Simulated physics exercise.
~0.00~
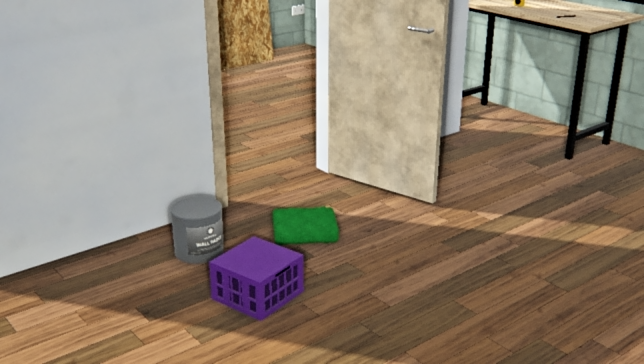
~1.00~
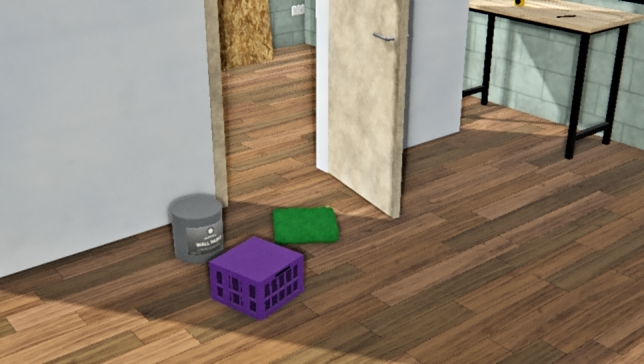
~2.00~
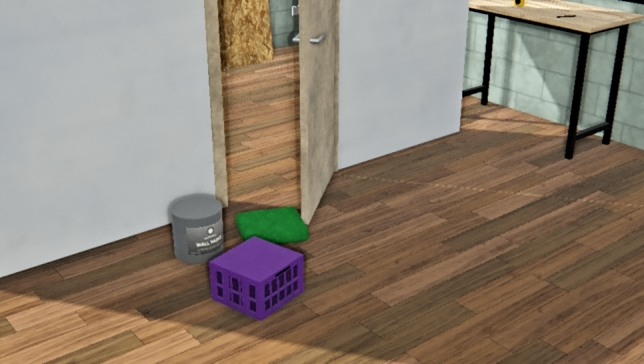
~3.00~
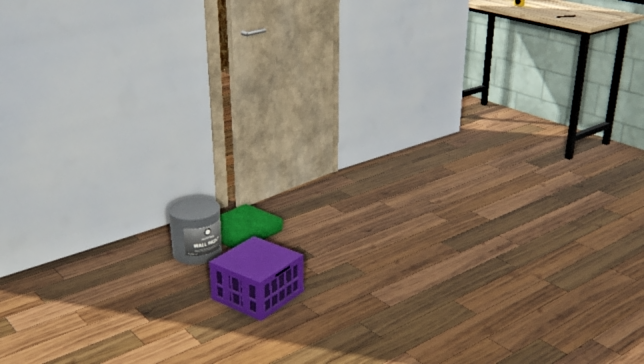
In a room with a wooden floor and pale walls, a door stands wide open beside a doorway, with a table off to the right. A grey pail, a purple crate and a green cushion sit on the floor near the opening. The door swings toward the doorway, with nobody in view, while the cushion at first lies still. As the door comes round, the cushion slides left along the floor, ending up close to the pail and behind the crate, neither of which moves. At the last view the door is nearly shut, with a narrow gap at its left edge.
